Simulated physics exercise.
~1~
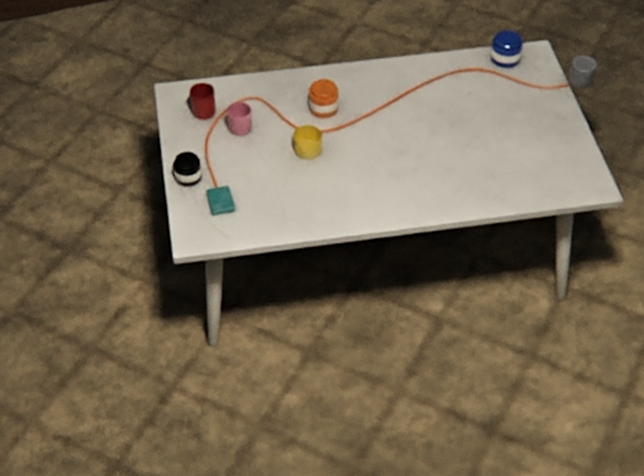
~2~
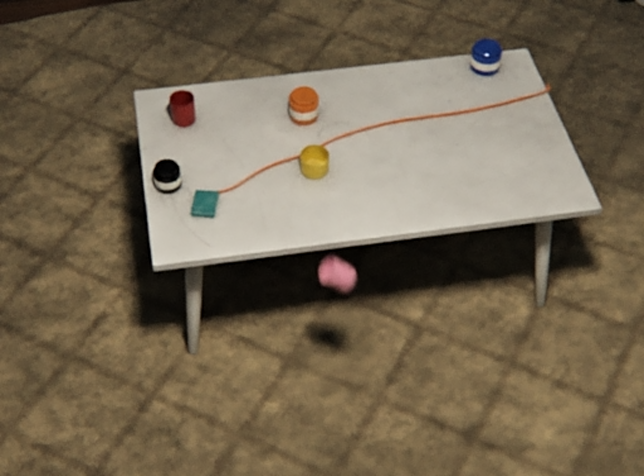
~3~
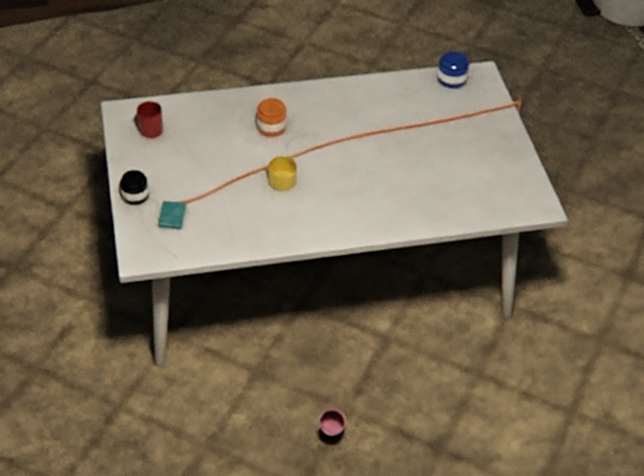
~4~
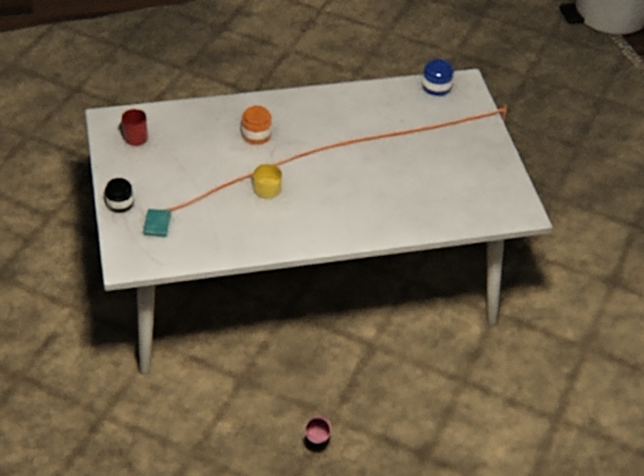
Orange cable pulling taut across a white table, pink cup dropping to the tiled floor, grey cup gone, yellow cup slightly shifted.
